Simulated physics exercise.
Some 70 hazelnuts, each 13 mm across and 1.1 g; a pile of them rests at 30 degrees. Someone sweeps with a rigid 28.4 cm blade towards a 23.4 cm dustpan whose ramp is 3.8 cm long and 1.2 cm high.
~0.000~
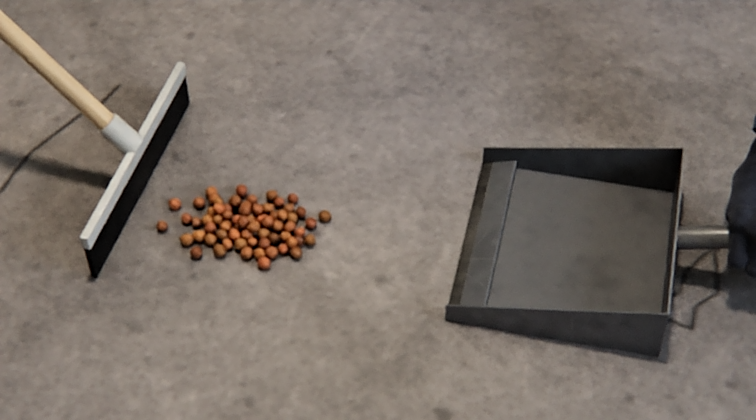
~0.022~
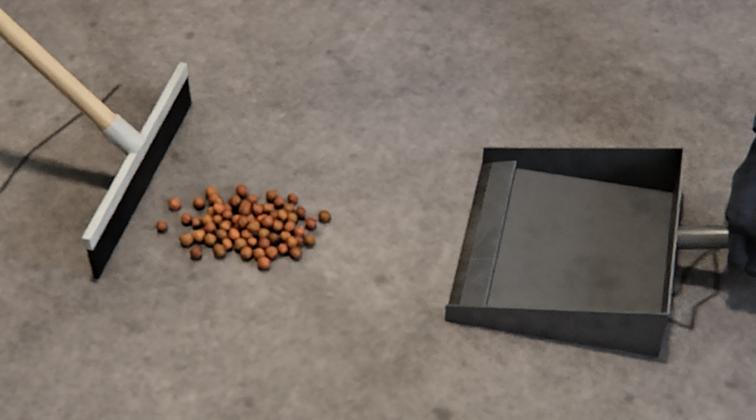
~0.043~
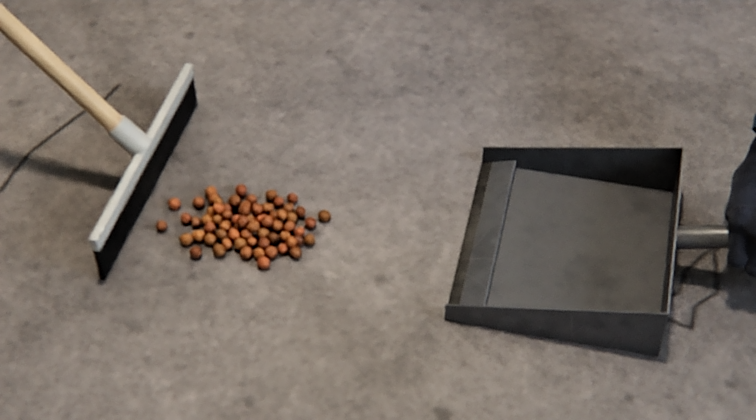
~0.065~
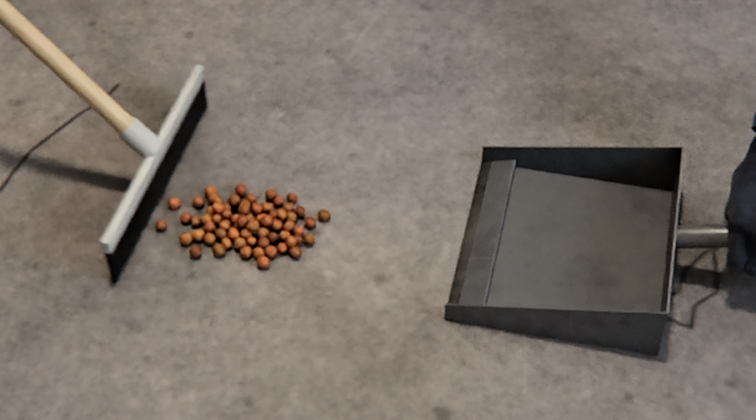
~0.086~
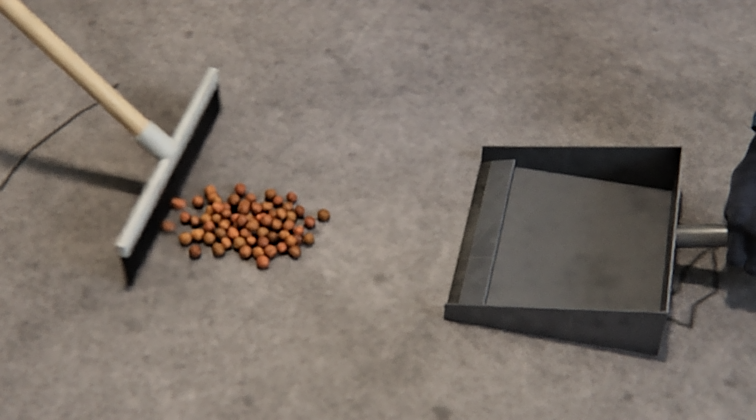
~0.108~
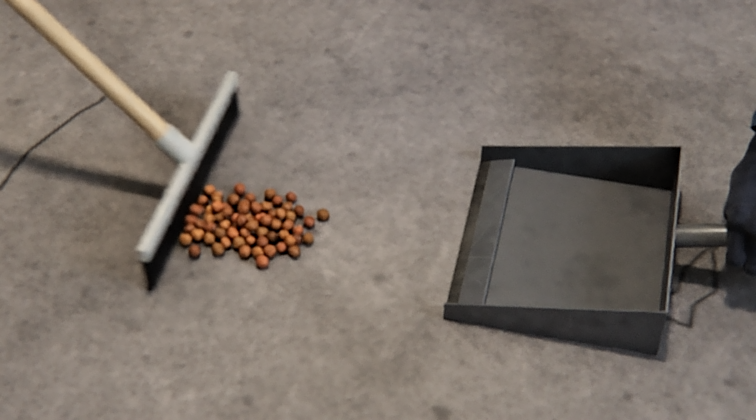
At first, a squeegee-like sweeper with a wooden handle stands to the left of a small pile of round brown nuts, with a dark dustpan resting on the grey floor at right. The blade then slides rightward, slowly and then faster, reaching the pile's left edge and nudging the nearest nuts.
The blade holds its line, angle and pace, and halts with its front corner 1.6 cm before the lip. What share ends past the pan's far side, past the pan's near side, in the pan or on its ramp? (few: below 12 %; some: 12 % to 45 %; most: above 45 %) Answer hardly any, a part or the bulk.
Past the pan's far side: Hardly any; past the pan's near side: A part; in the pan or on its ramp: The bulk.
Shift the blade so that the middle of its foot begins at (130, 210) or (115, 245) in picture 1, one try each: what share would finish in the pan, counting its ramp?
About 55 and 45 per cent.
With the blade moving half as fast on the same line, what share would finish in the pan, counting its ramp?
It would be near 30 per cent.
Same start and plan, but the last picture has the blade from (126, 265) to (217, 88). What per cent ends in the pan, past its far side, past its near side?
Pan 40, far 5, near 40.
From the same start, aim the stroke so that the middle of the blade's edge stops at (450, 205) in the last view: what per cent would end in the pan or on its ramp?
Some 55 per cent.
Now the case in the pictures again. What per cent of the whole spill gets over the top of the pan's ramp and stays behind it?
Some 55 per cent.
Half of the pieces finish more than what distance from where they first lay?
Roughly 38 cm.
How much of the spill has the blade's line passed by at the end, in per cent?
Some 0 per cent.
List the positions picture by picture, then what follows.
Blade from (87, 243) to (181, 72), moved 0.0 cm, 0 of the pieces shifted so far; middle of the pieces at (250, 222); pan at (583, 256), in the first picture.
Blade from (89, 243) to (183, 72), moved 0.3 cm, 0 of the pieces shifted so far; middle of the pieces at (250, 222), in the second picture.
Blade from (96, 245) to (189, 73), moved 1.1 cm, 0 of the pieces shifted so far; middle of the pieces at (250, 222), in the third picture.
Blade from (108, 247) to (200, 75), moved 2.5 cm, 0 of the pieces shifted so far; middle of the pieces at (249, 221), in the fourth picture.
Blade from (123, 251) to (214, 77), moved 4.3 cm, 2 of the pieces shifted so far; middle of the pieces at (249, 221), in the fifth picture.
Blade from (144, 255) to (233, 81), moved 6.7 cm, 7 of the pieces shifted so far; middle of the pieces at (249, 221); pan at (581, 254). Its pace works out near 1.16 m/s, heading 4 degrees towards the viewer's side, in the sixth picture.
Then, at 0.24 s, middle of the blade 15 cm from the lip; 0 % over the lip, far side 0 %, near side 10 %.
After 0.33 s, middle of the blade 5 cm from the lip; 5 % over the lip, far side 0 %, near side 20 %.
After 0.55 s, middle of the blade 2 cm from the lip; 70 % over the lip, far side 0 %, near side 20 %.
At rest (1.9 s), far side 0 %, near side 20 %, pan 55 %, in front of the lip or behind the blade 25 %.
